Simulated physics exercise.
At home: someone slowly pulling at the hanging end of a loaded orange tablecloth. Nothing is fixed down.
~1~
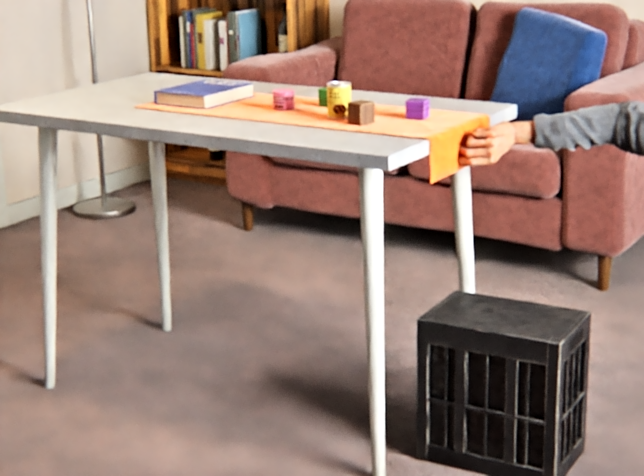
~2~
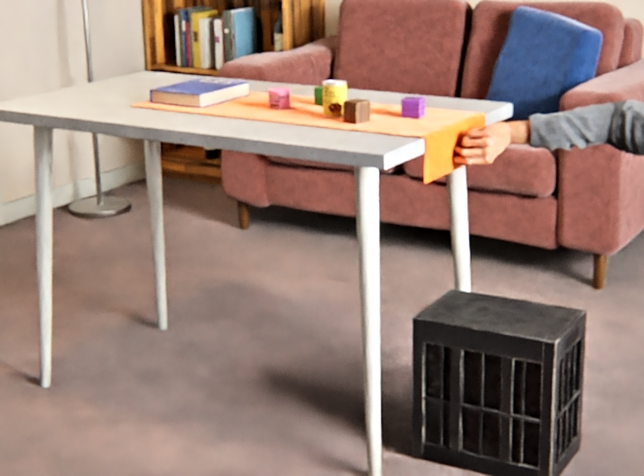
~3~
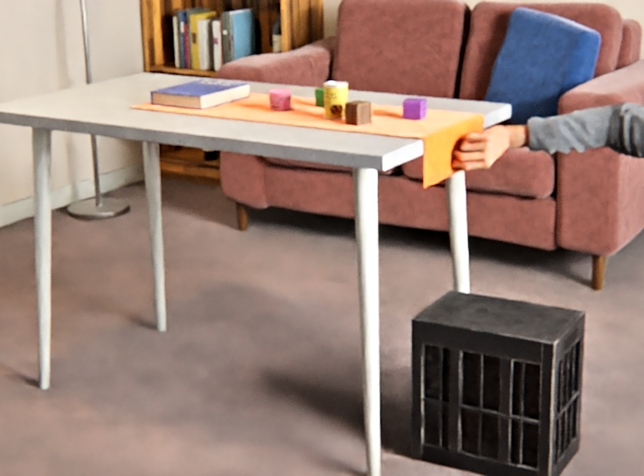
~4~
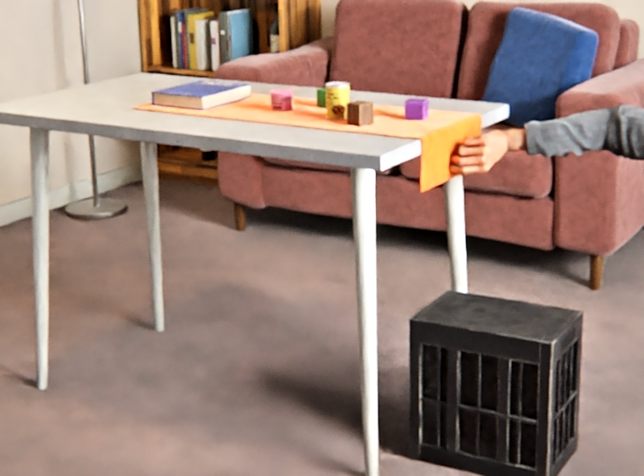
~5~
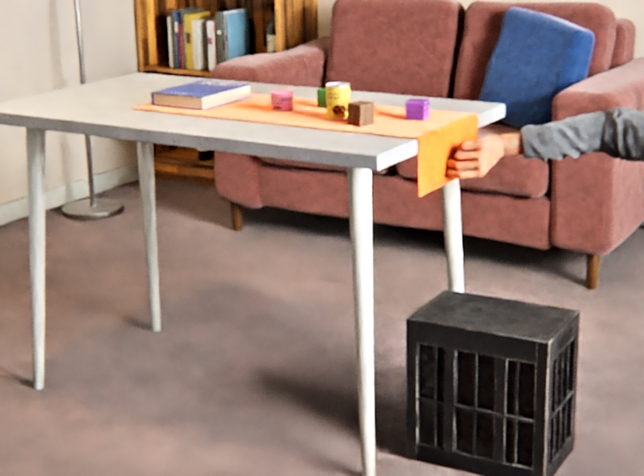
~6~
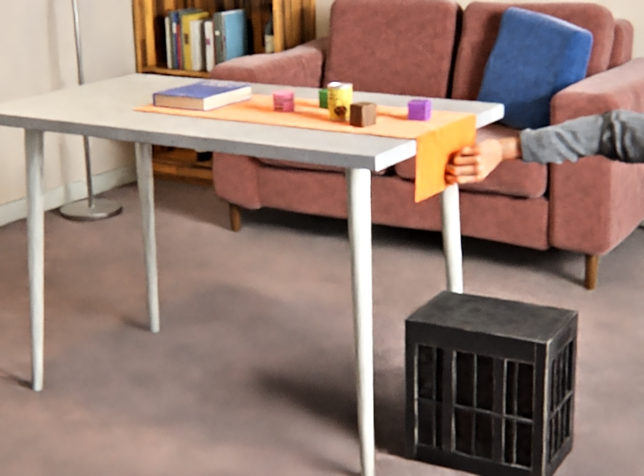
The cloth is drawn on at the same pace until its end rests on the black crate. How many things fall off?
The count of fallen things is three.
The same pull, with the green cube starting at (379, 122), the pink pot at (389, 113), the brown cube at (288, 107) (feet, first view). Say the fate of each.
The green cube comes down, the pink pot falls, the brown cube remains up.
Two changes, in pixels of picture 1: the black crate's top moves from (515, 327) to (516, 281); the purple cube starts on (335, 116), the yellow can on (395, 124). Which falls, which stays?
The purple cube stays on, the yellow can tumbles off.
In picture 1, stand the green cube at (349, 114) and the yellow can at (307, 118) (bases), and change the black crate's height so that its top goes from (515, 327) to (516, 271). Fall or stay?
The green cube keeps its place on top; the yellow can stays on.
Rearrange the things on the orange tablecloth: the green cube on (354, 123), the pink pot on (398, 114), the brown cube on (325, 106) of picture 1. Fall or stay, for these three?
The green cube drops off; the pink pot goes over; the brown cube stays on.
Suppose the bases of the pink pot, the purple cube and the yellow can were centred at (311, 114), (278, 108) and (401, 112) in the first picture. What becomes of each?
The pink pot survives, the purple cube keeps its place on top, the yellow can is carried off.
A little later, hem near (449, 245); purple cube gone.
Next, hem on the crate; purple cube, brown cube and yellow can gone.
When it is over, hem on the crate; purple cube, brown cube and yellow can gone. It carries off three.
